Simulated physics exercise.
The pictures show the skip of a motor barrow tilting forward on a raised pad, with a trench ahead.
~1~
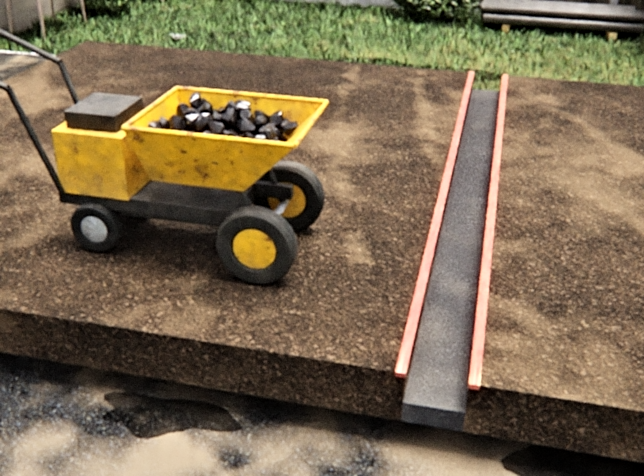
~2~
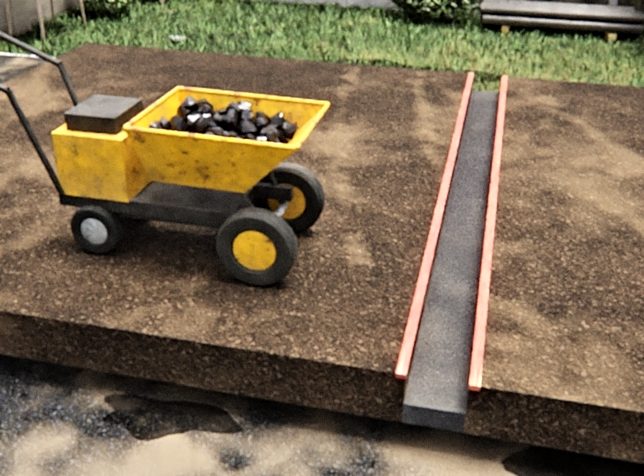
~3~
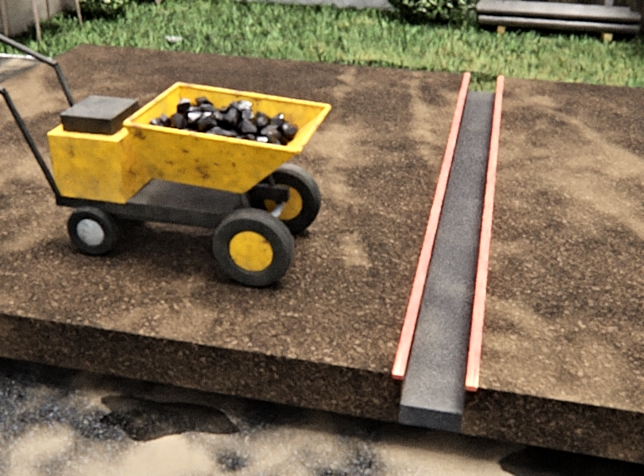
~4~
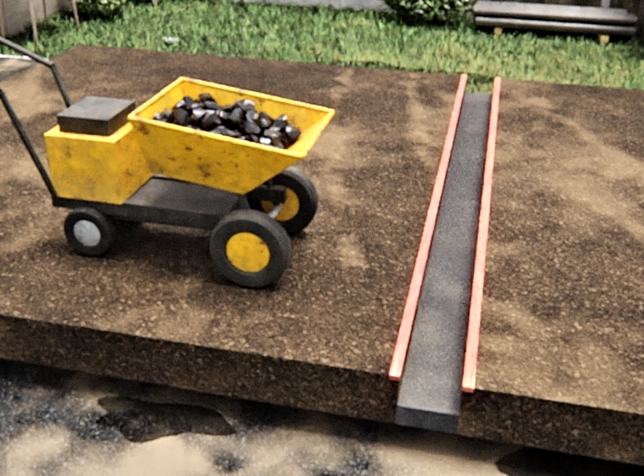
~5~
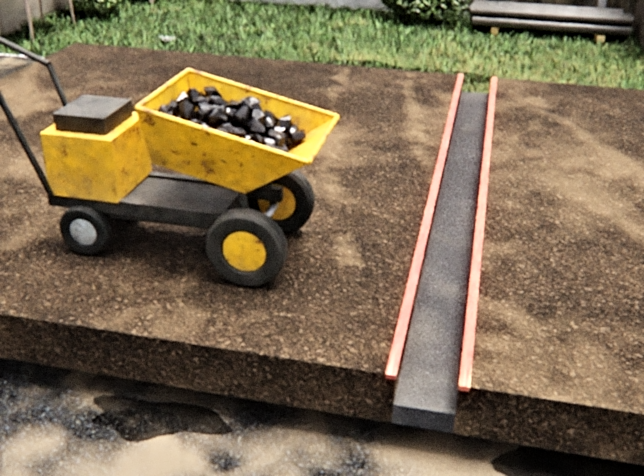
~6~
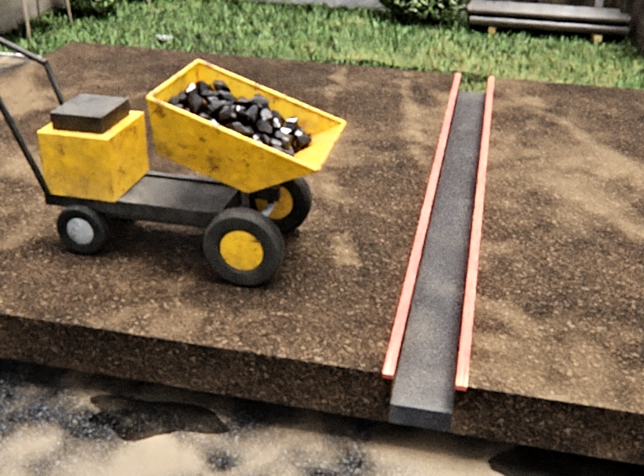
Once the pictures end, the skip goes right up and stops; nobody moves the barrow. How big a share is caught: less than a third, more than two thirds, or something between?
The trench takes between a third and two thirds.
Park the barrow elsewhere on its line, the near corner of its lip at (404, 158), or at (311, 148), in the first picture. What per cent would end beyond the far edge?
In turn 80 and 0 in a hundred.
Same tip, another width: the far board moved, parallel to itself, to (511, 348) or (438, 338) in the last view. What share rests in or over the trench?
Near 60 % and 40 %.
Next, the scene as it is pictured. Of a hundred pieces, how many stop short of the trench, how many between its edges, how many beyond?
In per cent, short 25, between 55 and beyond 0.
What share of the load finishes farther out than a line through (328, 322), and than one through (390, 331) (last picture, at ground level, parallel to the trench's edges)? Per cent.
Roughly 80 per cent, and 60 per cent.
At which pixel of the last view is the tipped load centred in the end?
Near (429, 286).
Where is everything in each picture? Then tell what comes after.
In the first picture, lip of the skip (294, 146), level; top of the load (204, 119), lumps of coal; first edge of the trench (410, 330); far edge (479, 341), the trench under half as wide as the skip, and about half as deep as wide.
In the second picture, lip of the skip (296, 148), level; top of the load (206, 120).
In the third picture, lip of the skip (297, 152), tipped barely; top of the load (206, 118).
In the fourth picture, lip of the skip (302, 157), tipped a little; top of the load (210, 116).
In the fifth picture, lip of the skip (308, 162), tipped a little; top of the load (203, 111).
In the sixth picture, lip of the skip (317, 170), tipped clearly; top of the load (212, 105); first edge of the trench (398, 332); far edge (466, 342).
Just after the last frame, skip tipped steeply; every one in the skip.
A moment on, skip tipped right over; roughly half in the skip; roughly a third short of the trench; roughly a quarter in or heaped over the trench; just a few falling.
Further on, skip tipped right over; about a tenth in the skip; roughly a quarter short of the trench; roughly half in or heaped over the trench; just a few beyond it.
When it is over, skip tipped right over; about a tenth in the skip; roughly a quarter short of the trench; roughly half in or heaped over the trench; just a few beyond it.
